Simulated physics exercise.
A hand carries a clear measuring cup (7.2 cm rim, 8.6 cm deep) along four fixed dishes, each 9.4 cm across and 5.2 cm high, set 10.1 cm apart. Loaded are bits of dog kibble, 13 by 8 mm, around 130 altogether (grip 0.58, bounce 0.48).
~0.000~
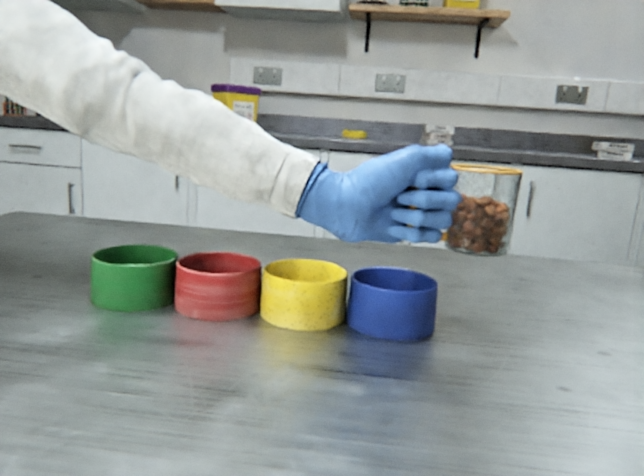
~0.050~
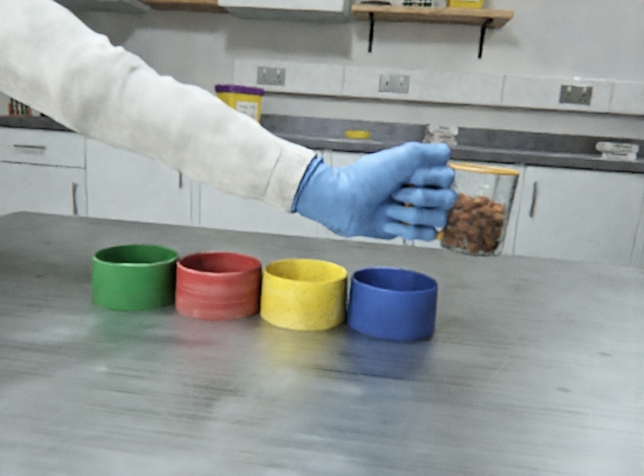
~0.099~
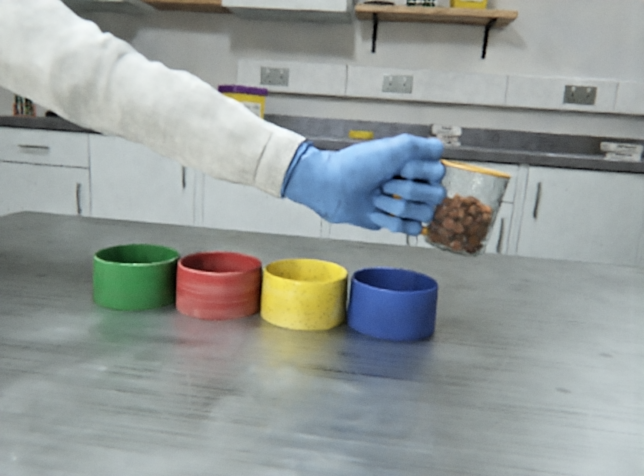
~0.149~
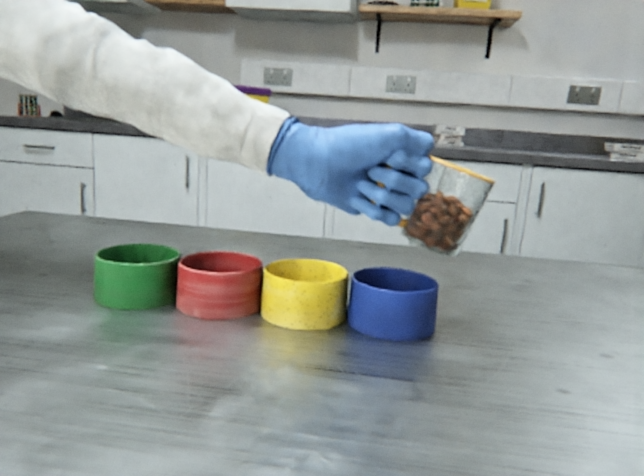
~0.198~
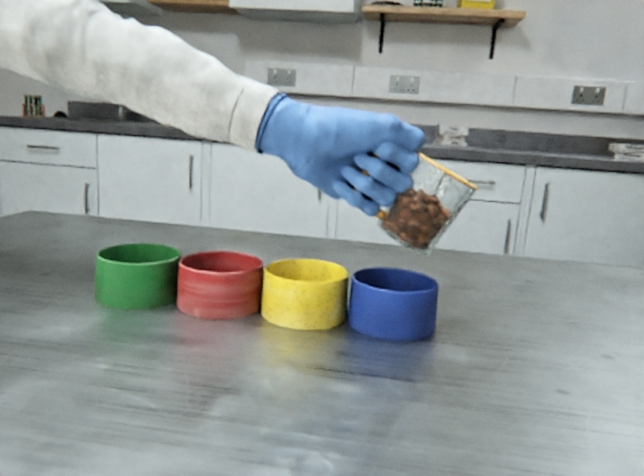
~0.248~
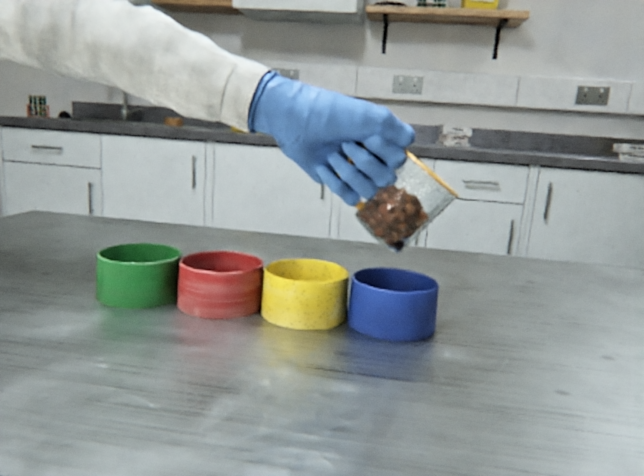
In a lab, a gloved hand moves a clear cup of brown pieces left, tilting it.
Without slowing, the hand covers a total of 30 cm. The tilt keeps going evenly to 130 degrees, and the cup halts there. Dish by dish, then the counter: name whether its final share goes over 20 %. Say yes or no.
Red dish: Yes, blue dish: No, green dish: No, yellow dish: No, counter: No.
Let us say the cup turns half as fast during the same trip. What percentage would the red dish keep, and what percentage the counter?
Result - red dish: 100; counter: 0.
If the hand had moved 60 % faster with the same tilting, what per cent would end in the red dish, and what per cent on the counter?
In that case: Red 100, and counter 0.
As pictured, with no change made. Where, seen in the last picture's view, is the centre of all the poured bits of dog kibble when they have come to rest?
I'd put it at about (231, 290).
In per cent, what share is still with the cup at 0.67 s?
That would be some 95 per cent.
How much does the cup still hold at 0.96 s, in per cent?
My guess is near 30 per cent.
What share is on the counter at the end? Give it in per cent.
Close to 0 %, more or less.
Then, at 0.50 s, tilt 85 degrees; cup holds 100 %.
After 0.67 s, tilt 117 degrees; cup holds 95 %, yellow 5 %.
Then, at 0.96 s, tilt 130 degrees; cup holds 30 %, red 65 %, yellow 5 %.
By 1.6 s all is still; red 95 %, blue 0 %, green 0 %, yellow 5 %, counter 0 %.
